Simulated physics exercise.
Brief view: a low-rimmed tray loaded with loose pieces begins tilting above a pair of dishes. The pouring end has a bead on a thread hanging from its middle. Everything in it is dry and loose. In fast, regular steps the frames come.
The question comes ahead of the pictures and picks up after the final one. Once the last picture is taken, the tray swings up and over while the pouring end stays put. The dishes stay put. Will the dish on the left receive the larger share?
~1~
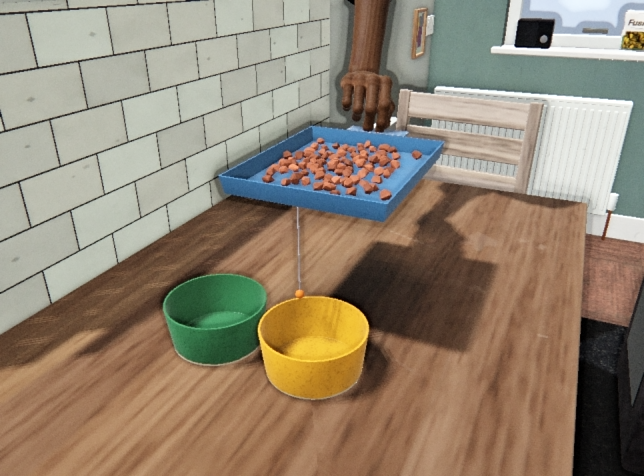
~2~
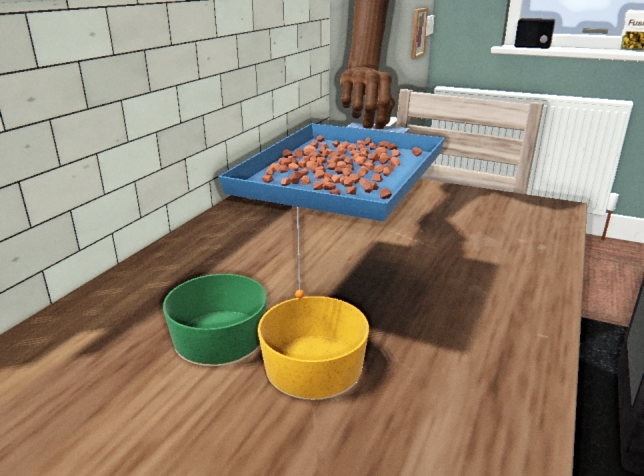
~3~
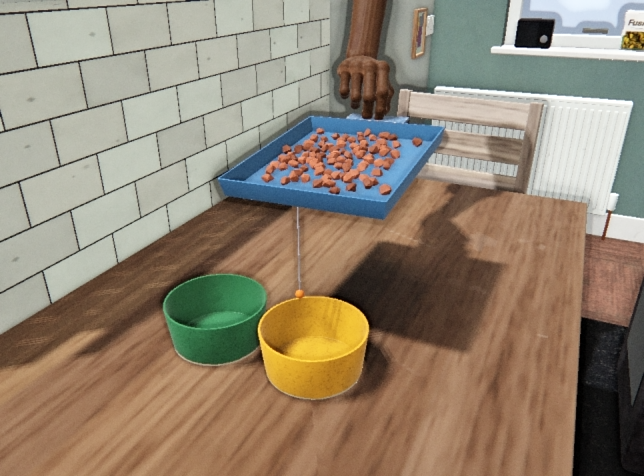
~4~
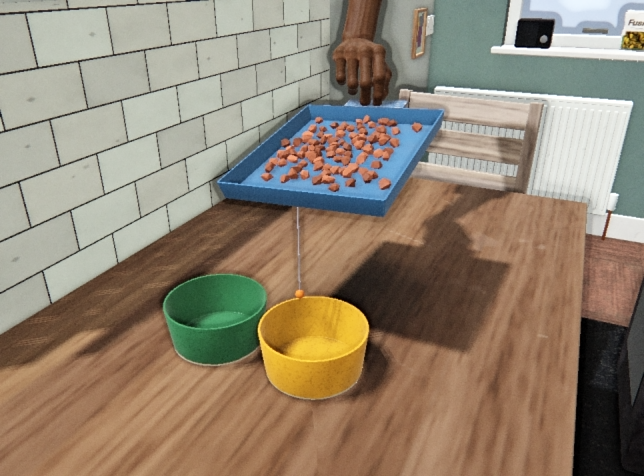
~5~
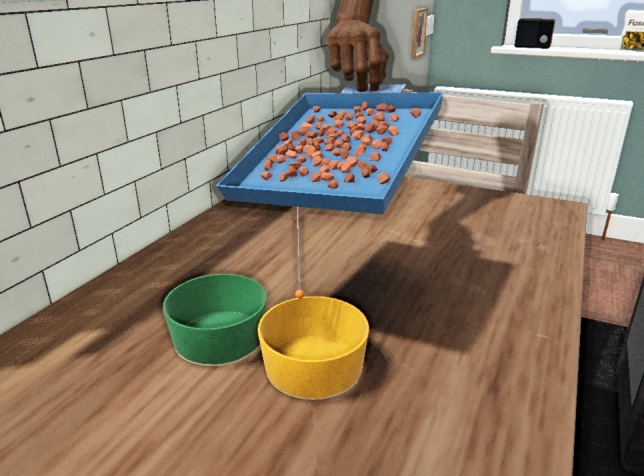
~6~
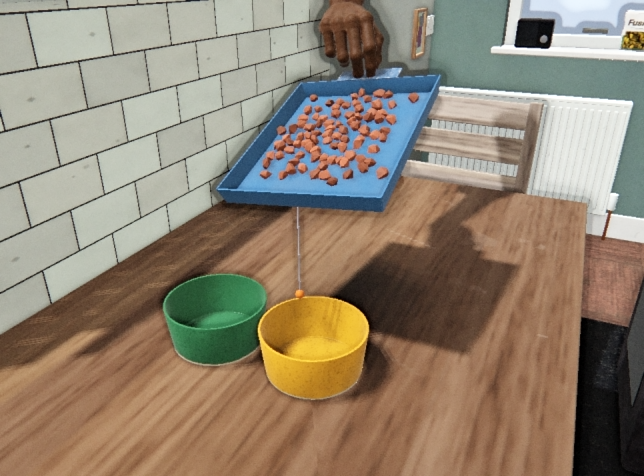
Yes. Winner: Left dish.
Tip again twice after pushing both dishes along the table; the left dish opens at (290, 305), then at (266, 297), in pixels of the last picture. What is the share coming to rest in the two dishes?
In order: 30 percent, then 60 percent.
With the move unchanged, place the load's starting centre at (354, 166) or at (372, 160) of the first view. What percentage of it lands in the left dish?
Around 70 percent the first time, around 70 percent the second.
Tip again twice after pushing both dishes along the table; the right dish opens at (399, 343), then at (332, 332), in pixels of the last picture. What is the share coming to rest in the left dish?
Roughly 30% on the first try and 90% on the second.
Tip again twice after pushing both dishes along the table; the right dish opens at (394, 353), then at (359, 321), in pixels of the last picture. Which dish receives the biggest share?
The left-placed dish first, the left-placed dish second.
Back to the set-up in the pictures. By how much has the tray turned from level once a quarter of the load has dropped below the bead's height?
The tilt then is about 85°.
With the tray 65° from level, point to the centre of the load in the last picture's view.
In the last view, the load is centred near (259, 183).
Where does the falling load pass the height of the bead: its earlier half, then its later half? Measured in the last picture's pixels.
For the early half I get (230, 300), and for the late half (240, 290).
Just after the last frame, tray tipped steeply; almost all on the tray; about a tenth in the air.
A moment on, tray tipped past a quarter turn; roughly a third on the tray; about a tenth in the right dish; roughly half in the left dish; about a tenth outside both; about a tenth in the air.
Further on, tray tipped past a quarter turn; about a tenth in the right dish; the larger part in the left dish; about a tenth outside both.
When it is over, tray tipped past a quarter turn; about a tenth in the right dish; the larger part in the left dish; about a tenth outside both.
